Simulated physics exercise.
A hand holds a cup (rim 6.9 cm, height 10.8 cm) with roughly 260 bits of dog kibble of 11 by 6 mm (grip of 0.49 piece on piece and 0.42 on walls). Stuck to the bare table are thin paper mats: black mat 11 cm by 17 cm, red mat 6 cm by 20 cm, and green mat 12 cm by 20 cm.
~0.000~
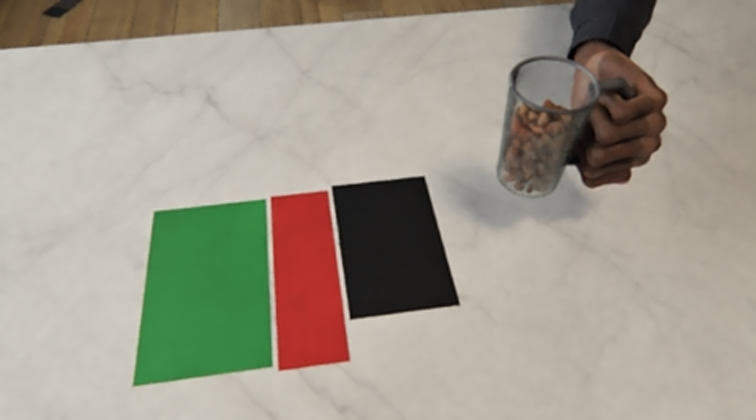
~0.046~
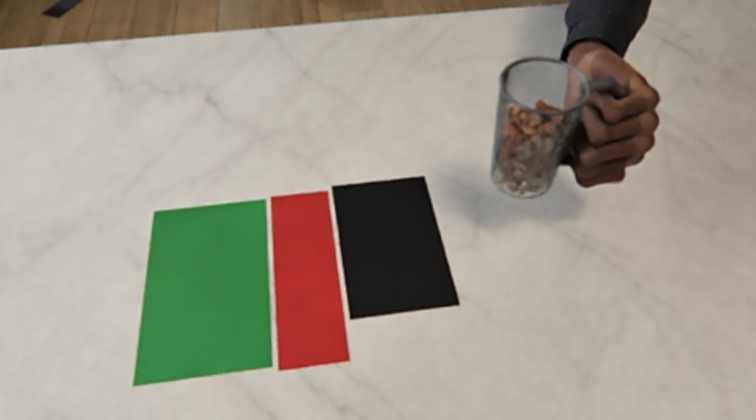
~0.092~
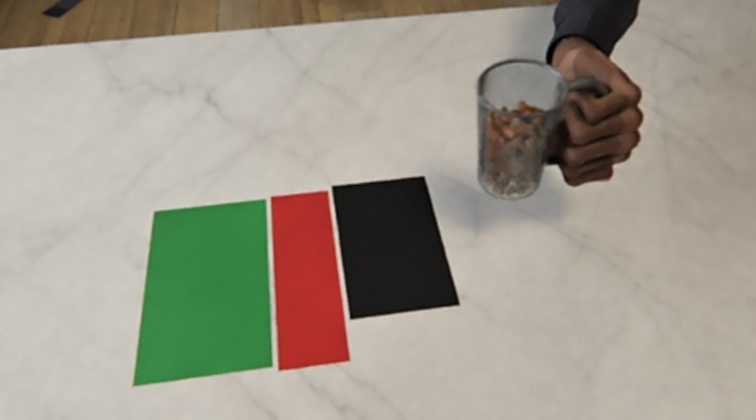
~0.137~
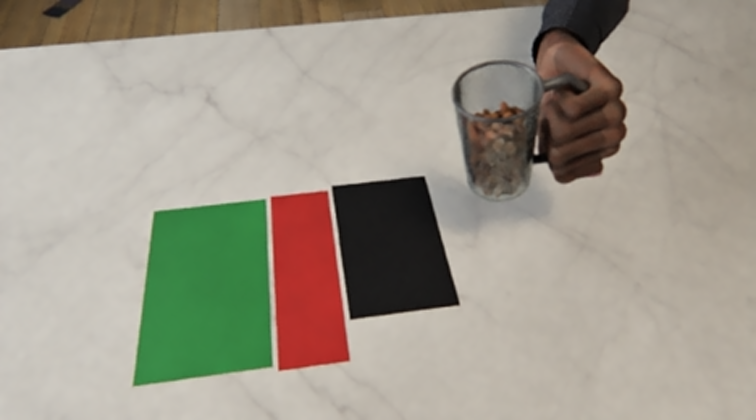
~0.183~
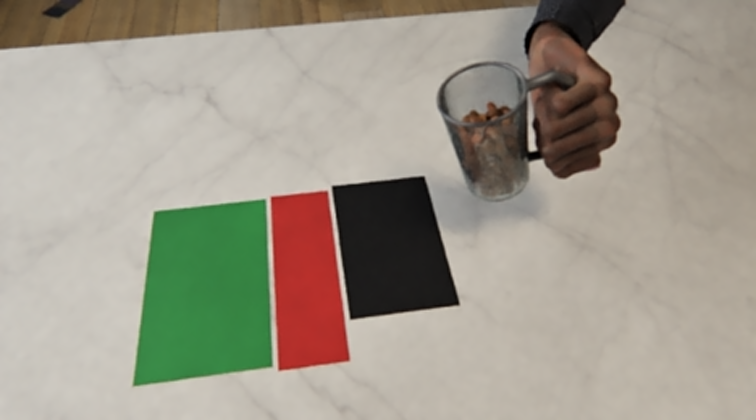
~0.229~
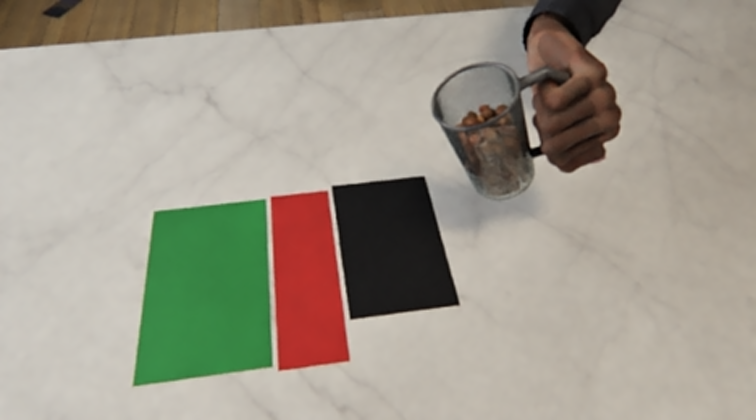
On a pale marble tabletop, a hand moves a glass mug of brown pieces left toward coloured mats, tilting it leftward.
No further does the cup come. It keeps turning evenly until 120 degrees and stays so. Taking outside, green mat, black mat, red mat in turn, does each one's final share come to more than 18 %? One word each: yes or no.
Outside: No. Green mat: No. Black mat: Yes. Red mat: No.
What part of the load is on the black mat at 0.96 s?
Roughly 10 per cent.
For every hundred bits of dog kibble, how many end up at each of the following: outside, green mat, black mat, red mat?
Outside 5 %, green mat 0 %, black mat 90 %, red mat 5 %.
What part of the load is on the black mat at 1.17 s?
60 %.
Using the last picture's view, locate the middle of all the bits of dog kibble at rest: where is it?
The centre lies near pixel (391, 233).
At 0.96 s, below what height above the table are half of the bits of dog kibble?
I'd say close to 12 cm.
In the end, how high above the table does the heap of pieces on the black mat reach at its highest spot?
I'd say close to 2.5 cm.
After 0.51 s, tilt 60 degrees; cup 100 %; middle of all pieces on or above the table near (503, 144).
After 0.74 s, tilt 91 degrees; cup 100 %; middle of all pieces on or above the table near (504, 141).
After 0.96 s, tilt 118 degrees; cup 90 %, black mat 10 %; middle of all pieces on or above the table near (488, 150).
Then, at 1.17 s, tilt 120 degrees; cup 35 %, black mat 60 %; middle of all pieces on or above the table near (429, 200).
By 1.9 s all is still; green mat 0 %, red mat 5 %, cup 0 %, outside 5 %, black mat 90 %.
